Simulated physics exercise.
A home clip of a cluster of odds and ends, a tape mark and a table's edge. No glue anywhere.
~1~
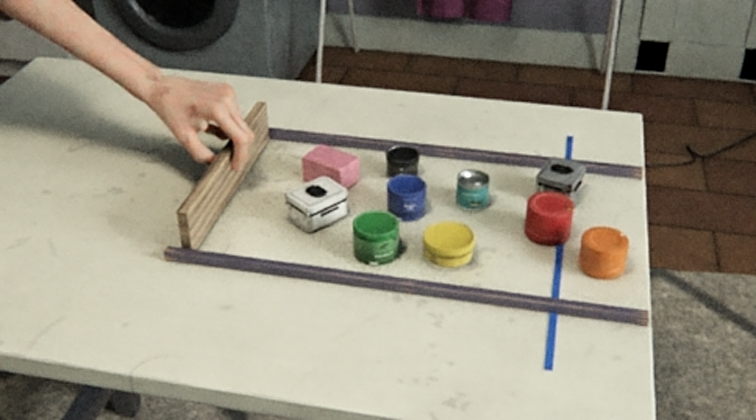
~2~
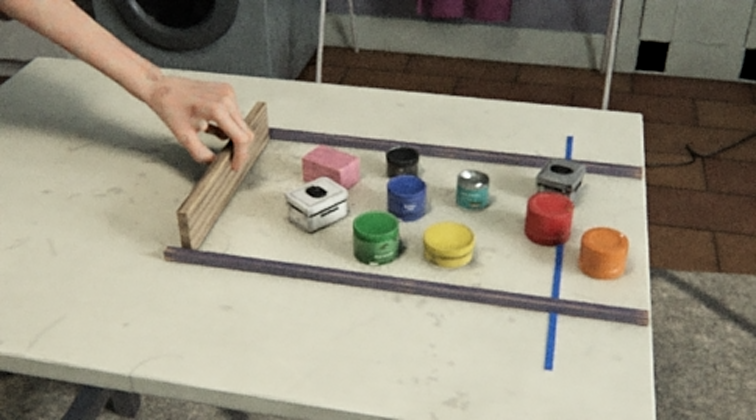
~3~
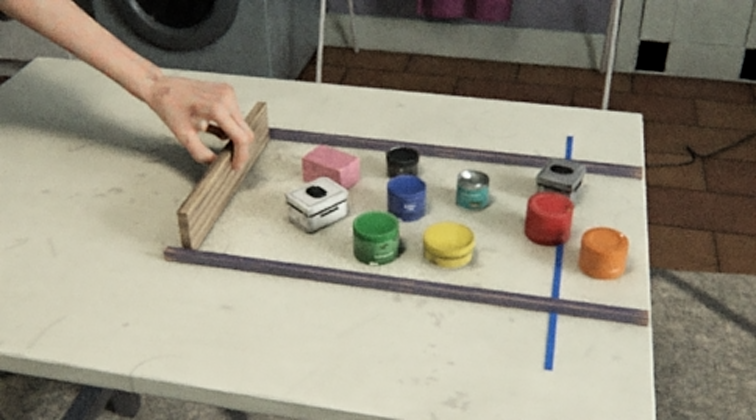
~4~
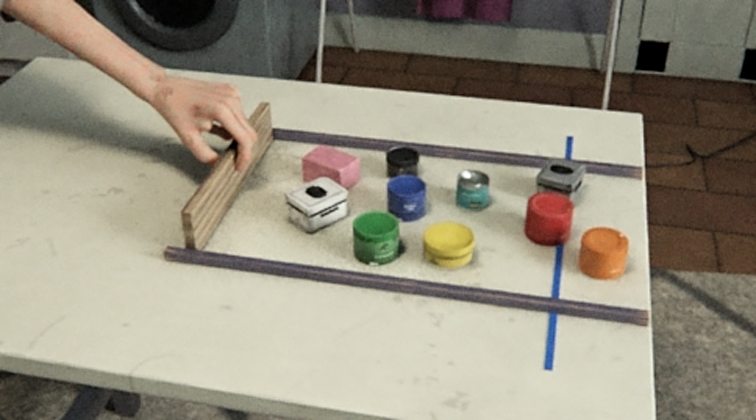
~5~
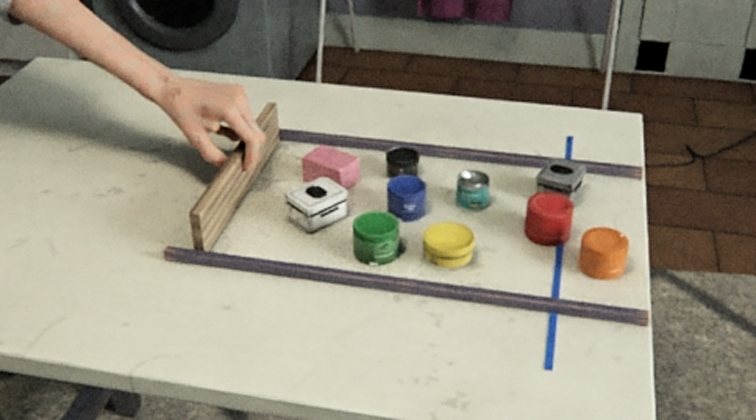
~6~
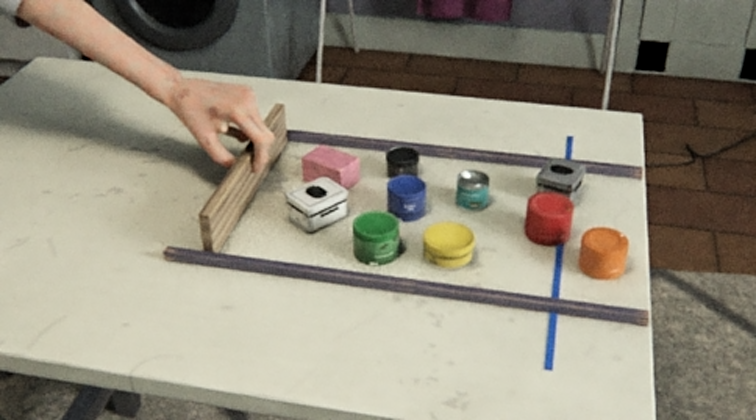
A hand held a wooden board upright at the left of a table scattered with colourful little pots and cases, kept still briefly, then slid it slightly right between two dark strips, while the pots stayed put.
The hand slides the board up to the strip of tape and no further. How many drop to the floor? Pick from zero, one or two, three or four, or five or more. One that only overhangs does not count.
The number that fall off is one or two.
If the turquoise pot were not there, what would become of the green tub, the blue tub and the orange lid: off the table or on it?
The green tub holds on; the blue tub survives; the orange lid goes over.
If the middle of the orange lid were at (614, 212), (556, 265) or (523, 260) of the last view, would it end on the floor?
Place by place, it drops off; remains up; holds on.
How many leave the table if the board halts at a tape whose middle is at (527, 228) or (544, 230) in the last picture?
Down on the floor: 0 and 1.
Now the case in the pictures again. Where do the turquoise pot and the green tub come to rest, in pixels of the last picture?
Near (634, 208) and (583, 263).
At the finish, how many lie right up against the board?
It touches 4.
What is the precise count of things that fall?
It comes to 2.
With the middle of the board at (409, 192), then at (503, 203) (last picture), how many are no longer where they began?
First 7, then 10.
Soon after, none off yet; orange lid at rest near (603, 253); grey case at rest near (560, 184); red lid at rest near (549, 219).
In the end, the number that fall off is one or two; gone, red lid and orange lid.
